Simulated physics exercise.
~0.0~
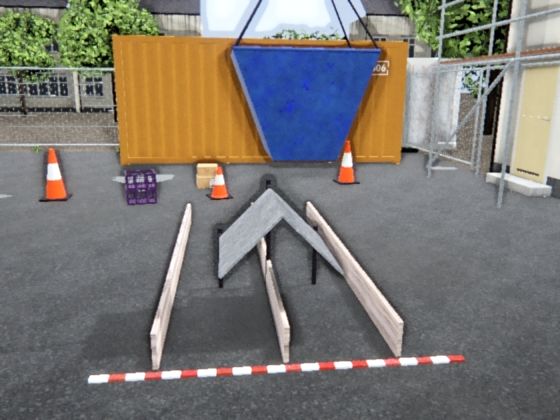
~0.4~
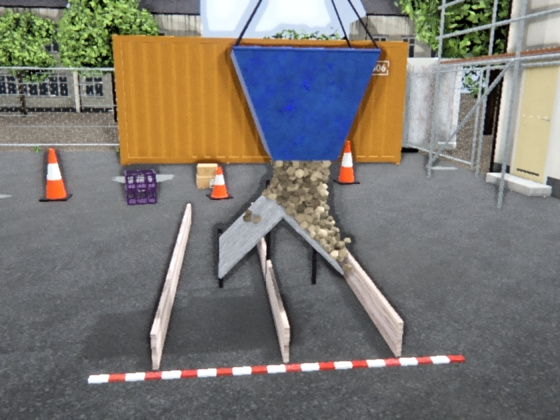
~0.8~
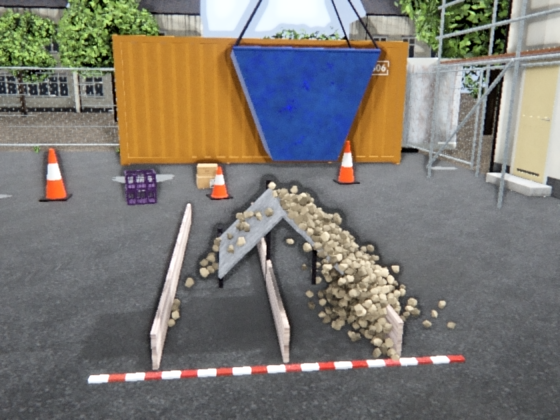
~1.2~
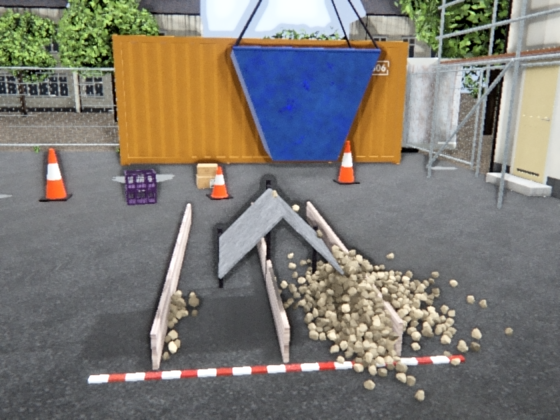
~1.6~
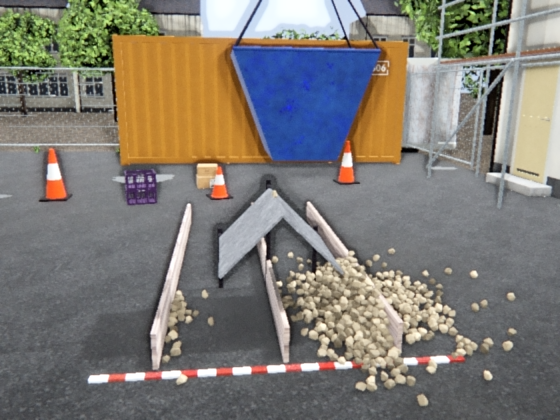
Stones drop from a blue skip onto sloping steel and settle mostly in the right bay.
